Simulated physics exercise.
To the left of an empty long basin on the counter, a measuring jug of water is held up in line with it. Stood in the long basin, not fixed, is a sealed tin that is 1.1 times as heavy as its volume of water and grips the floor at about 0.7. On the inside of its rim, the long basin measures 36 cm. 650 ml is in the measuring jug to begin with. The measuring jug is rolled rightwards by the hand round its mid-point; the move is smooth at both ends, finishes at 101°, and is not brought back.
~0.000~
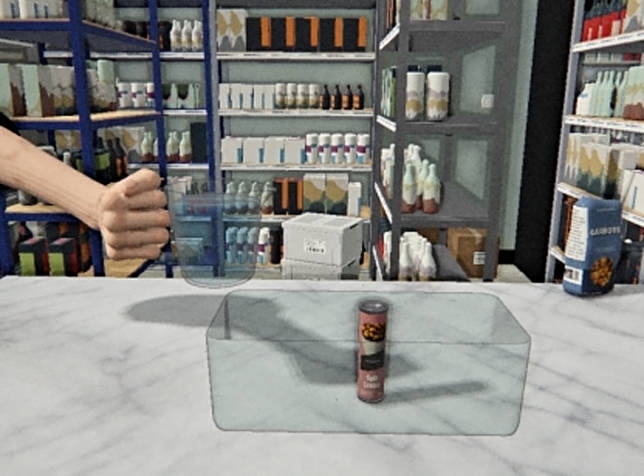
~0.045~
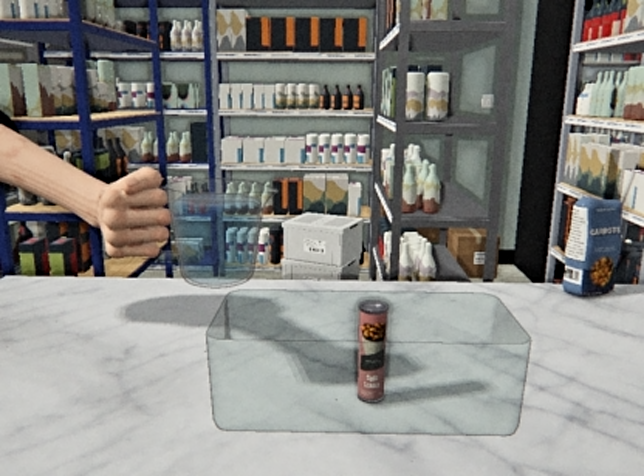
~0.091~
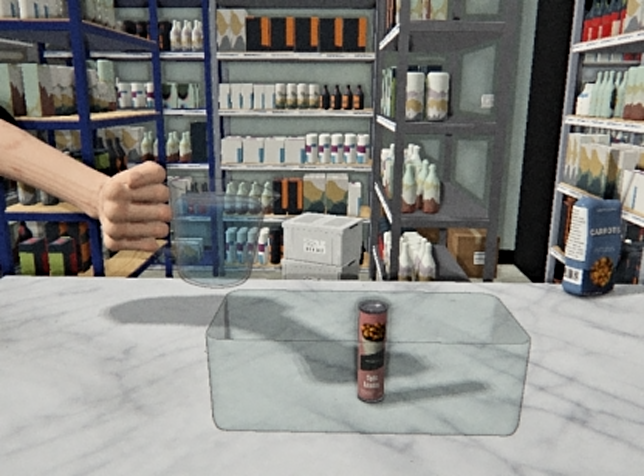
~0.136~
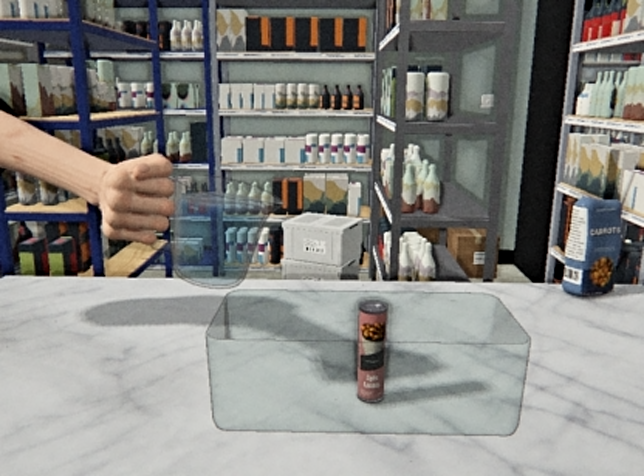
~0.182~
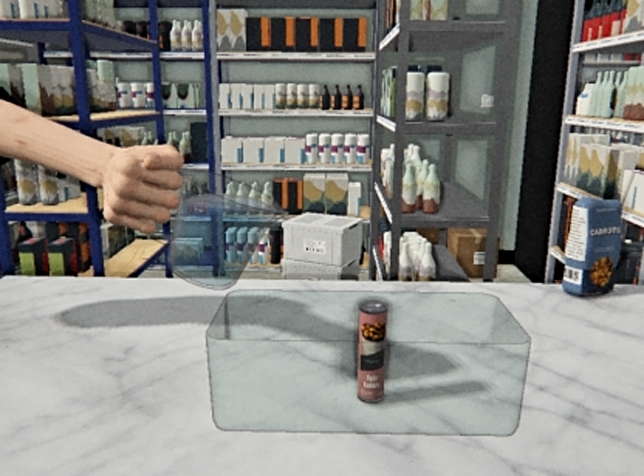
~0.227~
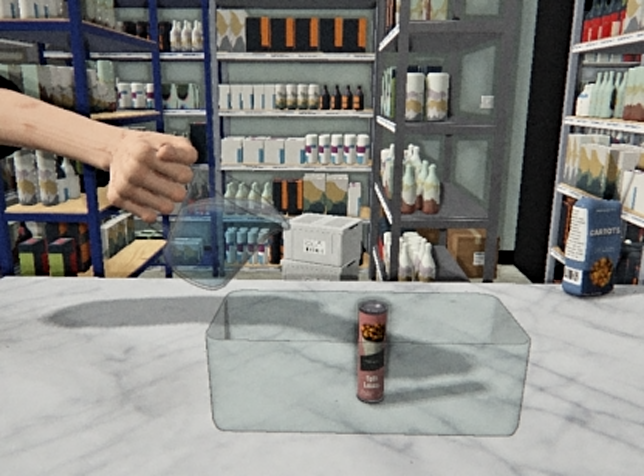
A hand tilting a clear measuring jug rightwards above a marble counter, beside a see-through basin with an upright tin in it.
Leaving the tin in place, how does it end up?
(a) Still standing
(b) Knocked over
(a) Still standing.
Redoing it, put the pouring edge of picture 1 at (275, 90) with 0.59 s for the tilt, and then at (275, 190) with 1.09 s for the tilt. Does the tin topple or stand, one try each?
The tin overturns the first time and stays vertical the second time.
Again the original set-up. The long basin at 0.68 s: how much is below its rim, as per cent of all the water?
Reading: Approx. 82 %.
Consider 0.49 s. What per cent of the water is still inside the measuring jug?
48 %.
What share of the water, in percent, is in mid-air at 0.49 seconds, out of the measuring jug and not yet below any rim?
I'd put it at about 20 percent.
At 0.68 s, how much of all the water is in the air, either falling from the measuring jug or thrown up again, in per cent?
Airborne fraction: Approx. 7 %.
After 0.49 s the tilt is 93° and 49 per cent is still to pour; the tin stands where it began.
After 0.68 s the tilt is 101° and 10 per cent is still to pour; the tin stands where it began.
After 0.87 s the tilt is 101° and 1 per cent is still to pour; the tin stands where it began.
After 1.09 s the tilt is 101° and 0 per cent is still to pour; the tin stands where it began.
In the end the tin stands where it began.
